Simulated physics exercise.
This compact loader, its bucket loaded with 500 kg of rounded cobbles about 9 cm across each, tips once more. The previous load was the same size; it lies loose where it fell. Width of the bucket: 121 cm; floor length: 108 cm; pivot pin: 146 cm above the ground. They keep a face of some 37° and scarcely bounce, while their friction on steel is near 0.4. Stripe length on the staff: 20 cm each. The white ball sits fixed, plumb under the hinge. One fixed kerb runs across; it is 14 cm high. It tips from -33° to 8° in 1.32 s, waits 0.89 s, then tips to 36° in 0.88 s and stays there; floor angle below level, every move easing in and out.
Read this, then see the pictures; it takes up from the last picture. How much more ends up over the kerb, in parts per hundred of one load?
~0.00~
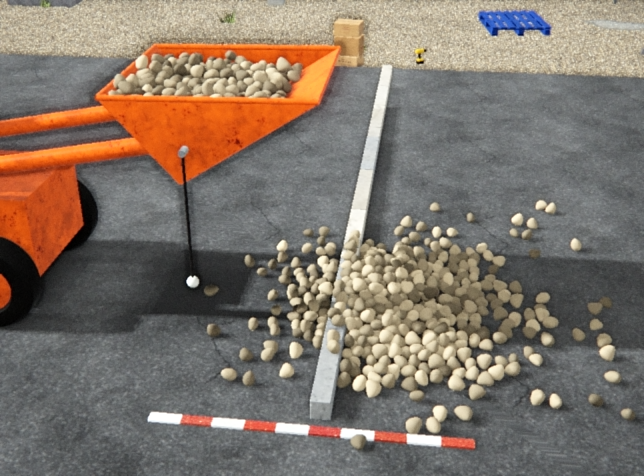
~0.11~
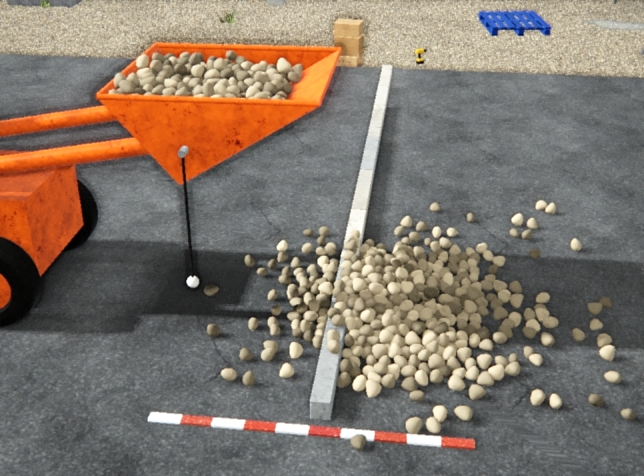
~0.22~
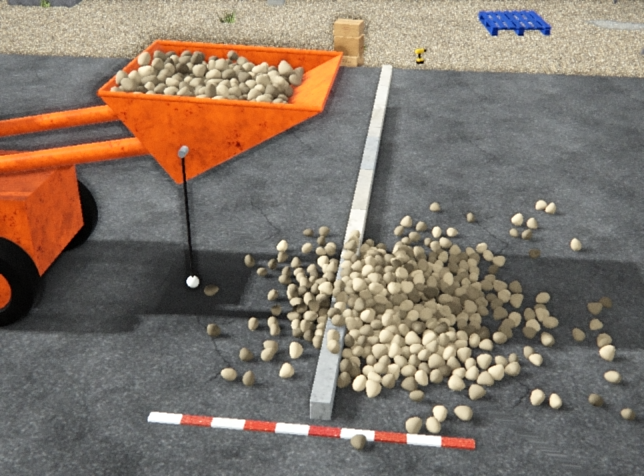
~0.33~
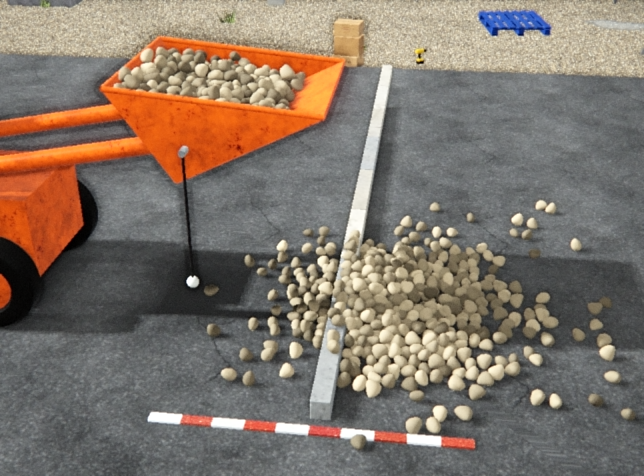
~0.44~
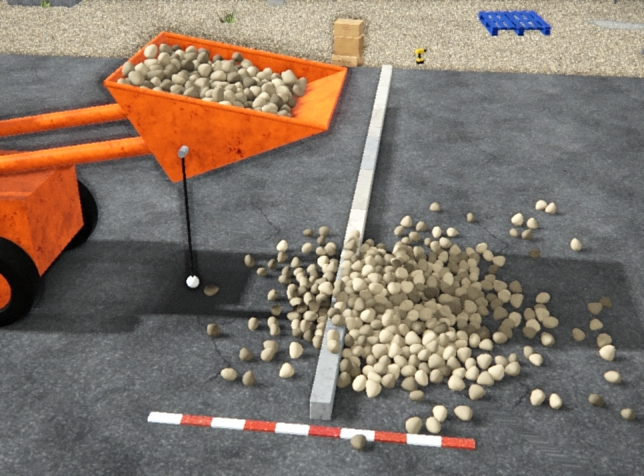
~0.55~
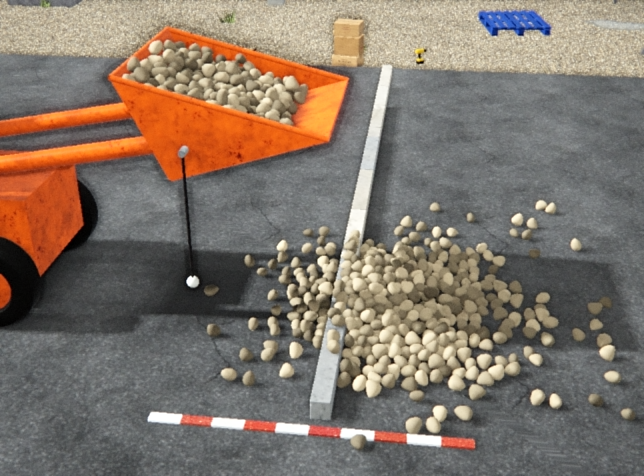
Close to 62 parts in a hundred.
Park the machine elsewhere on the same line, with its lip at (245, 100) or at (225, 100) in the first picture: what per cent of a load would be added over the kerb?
Case one about 10 %, case two about 5 %.
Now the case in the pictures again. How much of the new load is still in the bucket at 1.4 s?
100 % still inside.
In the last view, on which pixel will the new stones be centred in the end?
Roughly at (367, 287) in the last picture.
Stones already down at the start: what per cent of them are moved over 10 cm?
Estimate: 10 %, roughly.
After 1.0 s the floor is at 2°; in per cent of one load, 100 in the bucket, 19 on this side of the kerb, 81 over the kerb; the foremost stones are at (615, 330).
After 1.4 s the floor is at 8°; in per cent of one load, 100 in the bucket, 19 on this side of the kerb, 81 over the kerb; the foremost stones are at (615, 330).
After 3.5 s the floor is at 36°; in per cent of one load, 14 in the bucket, 66 on this side of the kerb, 120 over the kerb; the foremost stones are at (615, 330).
After 6.3 s the floor is at 36°; in per cent of one load, 0 in the bucket, 57 on this side of the kerb, 143 over the kerb; the foremost stones are at (615, 330). Net gain over the kerb, 62.
